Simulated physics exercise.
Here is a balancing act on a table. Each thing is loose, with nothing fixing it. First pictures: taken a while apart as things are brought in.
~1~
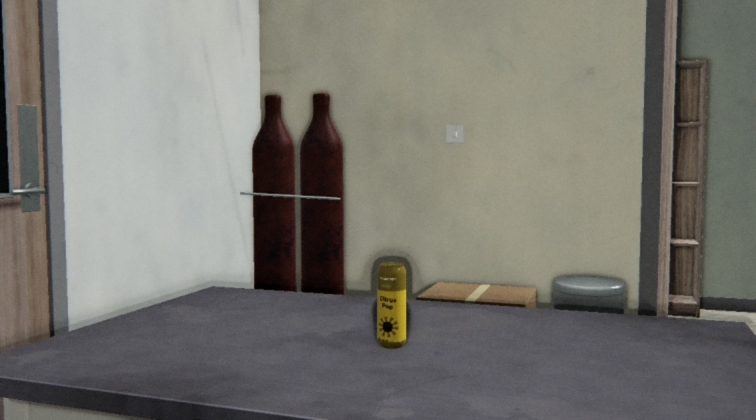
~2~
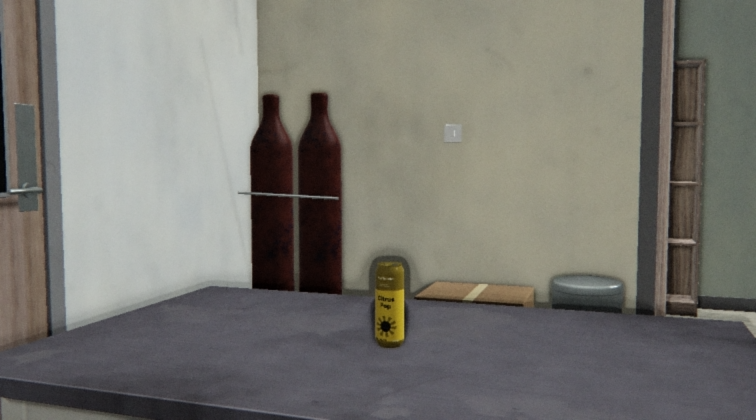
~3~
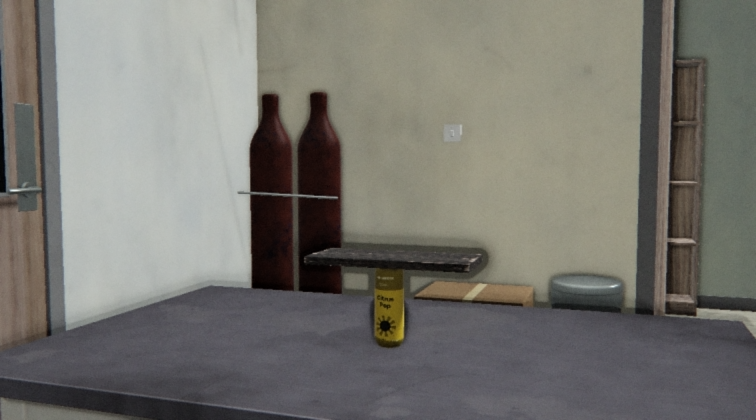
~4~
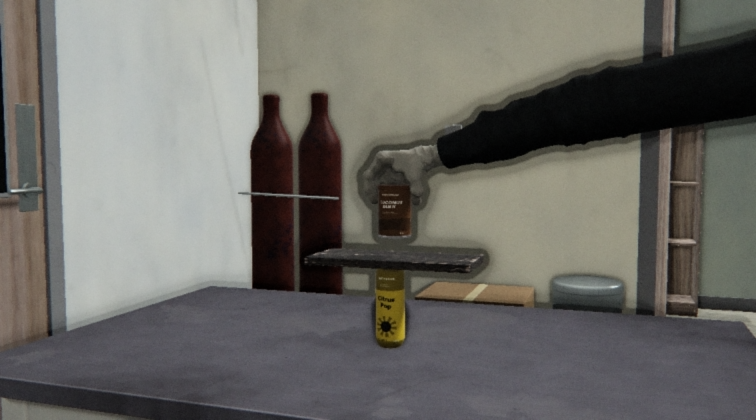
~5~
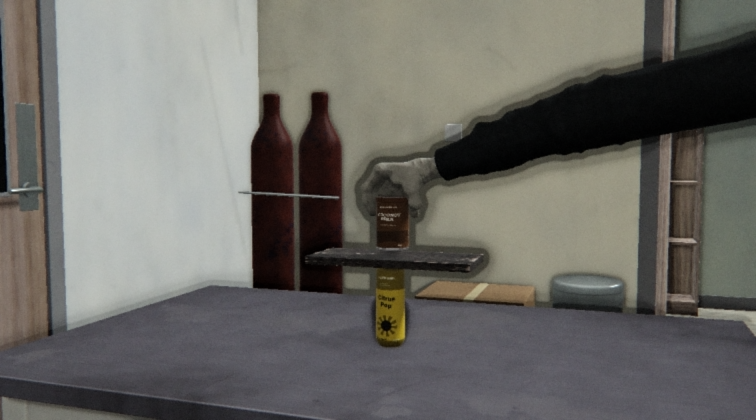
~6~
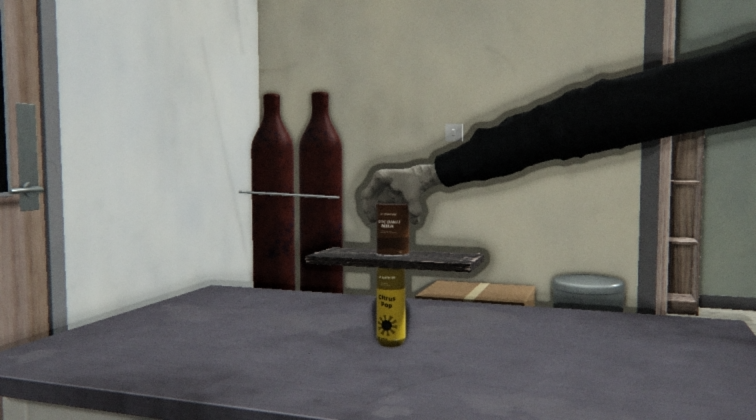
A yellow can stood alone on a dark table, then a flat dark board appeared across its top. A hand reached in from the right and lowered a brown tin onto the board, still gripping it.
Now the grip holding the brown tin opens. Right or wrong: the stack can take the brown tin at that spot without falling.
Right.
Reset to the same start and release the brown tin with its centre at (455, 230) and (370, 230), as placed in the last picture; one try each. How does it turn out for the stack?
Try one: The stack collapses; try two: The stack remains standing.
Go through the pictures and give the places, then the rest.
In the first frame, the last thing is not in view yet; yellow can (392, 305).
In the second frame, the last thing is not in view yet; yellow can (390, 305).
In the third frame, the last thing is not in view yet; yellow can (389, 304).
In the fourth frame, coming down; brown tin (395, 211); yellow can (390, 305).
In the fifth frame, coming down; brown tin (393, 223); yellow can (390, 304).
In the sixth frame, set down, still held; brown tin (393, 230); yellow can (391, 304).
Then, 0.40 s on from there, no change.
Then, 1.00 s on from there, brown tin resting near (393, 230).
In the end, all 3 unmoved. At the end, from the last picture's camera, brown tin near (393, 230). The stack holds.
